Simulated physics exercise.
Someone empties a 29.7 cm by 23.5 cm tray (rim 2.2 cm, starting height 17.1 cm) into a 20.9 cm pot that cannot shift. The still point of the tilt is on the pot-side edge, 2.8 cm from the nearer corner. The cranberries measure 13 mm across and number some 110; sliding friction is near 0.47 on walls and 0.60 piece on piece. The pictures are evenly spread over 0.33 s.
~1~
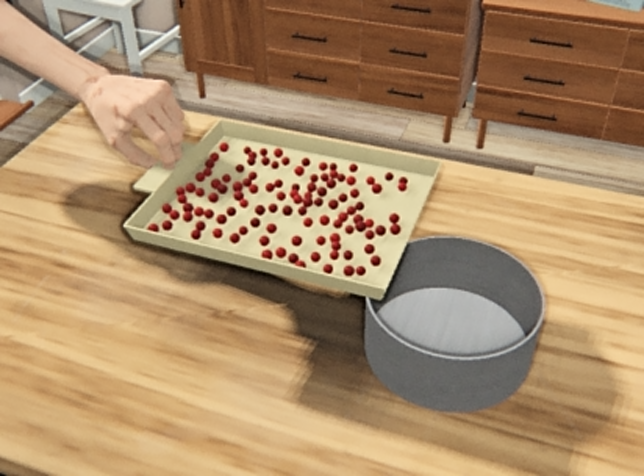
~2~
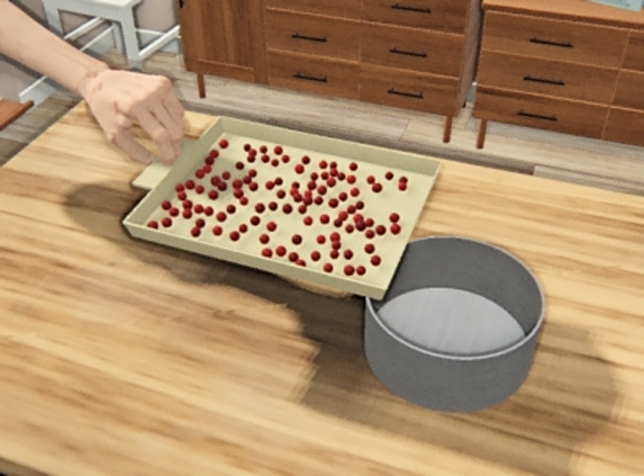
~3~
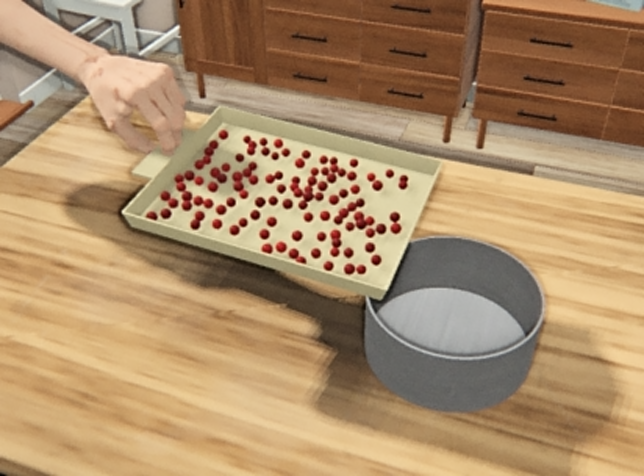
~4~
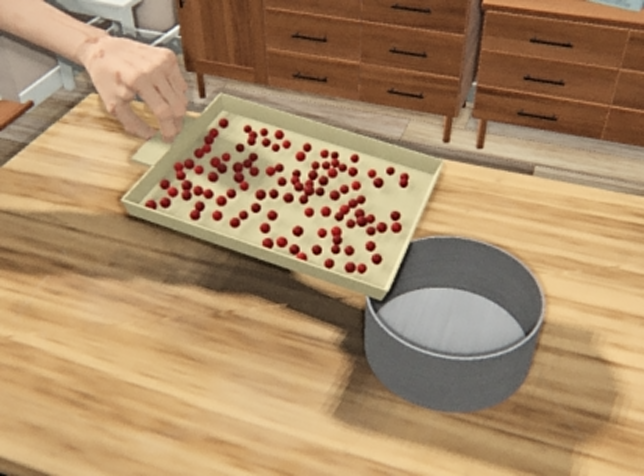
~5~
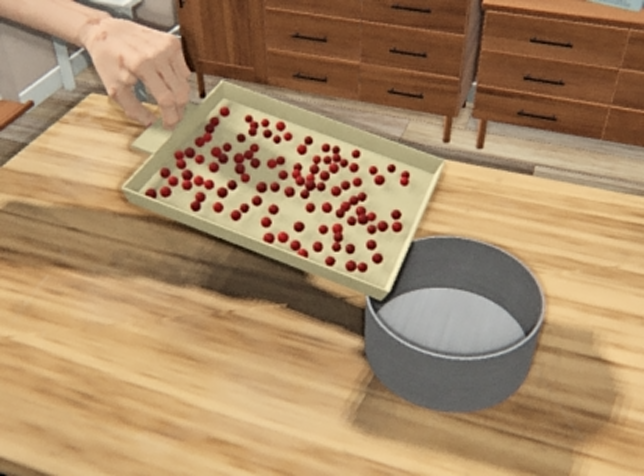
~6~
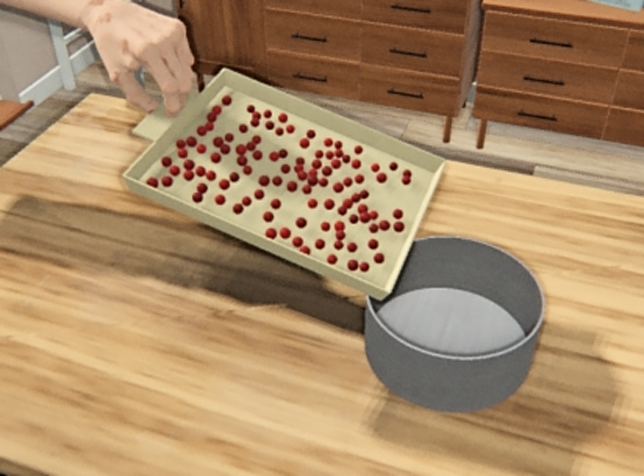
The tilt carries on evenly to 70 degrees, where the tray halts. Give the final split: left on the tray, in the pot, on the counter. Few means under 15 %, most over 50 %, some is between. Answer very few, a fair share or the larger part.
Left on the tray: The larger part; in the pot: Very few; on the counter: Very few.
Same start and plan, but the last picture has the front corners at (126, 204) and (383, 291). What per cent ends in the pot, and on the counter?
Pot 0, counter 0.
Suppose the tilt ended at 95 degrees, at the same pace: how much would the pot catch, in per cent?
It would be near 85 per cent.
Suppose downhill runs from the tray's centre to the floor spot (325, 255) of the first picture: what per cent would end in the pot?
About 0 per cent.
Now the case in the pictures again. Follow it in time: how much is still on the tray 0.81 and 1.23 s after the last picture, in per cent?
In turn: 95, 95.
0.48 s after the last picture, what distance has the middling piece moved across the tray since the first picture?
Some 11 cm.
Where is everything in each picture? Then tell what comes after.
Tray tilt 0 degrees, front corners at (131, 224) and (382, 284); middle of the pieces at (281, 196); pot at (454, 292), in the first picture.
Tray tilt 1 degrees, front corners at (131, 220) and (382, 284); middle of the pieces at (281, 194), in the second picture.
Tray tilt 4 degrees, front corners at (130, 211) and (383, 284), lowest corner right front; middle of the pieces at (281, 189), in the third picture.
Tray tilt 7 degrees, front corners at (129, 198) and (384, 285), lowest corner right front; middle of the pieces at (282, 182), in the fourth picture.
Tray tilt 11 degrees, front corners at (130, 186) and (385, 286), lowest corner right front; middle of the pieces at (283, 175), in the fifth picture.
Tray tilt 14 degrees, front corners at (131, 174) and (386, 286), lowest corner right front; middle of the pieces at (286, 169); pot at (454, 292), in the sixth picture.
Then, 0.48 s after the last picture, tilt 41 degrees; the tray holds 100 %, the pot 0 %.
Then, 0.81 s after the last picture, tilt 59 degrees; the tray holds 95 %, the pot 5 %.
Then, 1.23 s after the last picture, tilt 70 degrees; the tray holds 95 %, the pot 5 %.
In the end, tray 95 %, pot 5 %, counter 0 %.
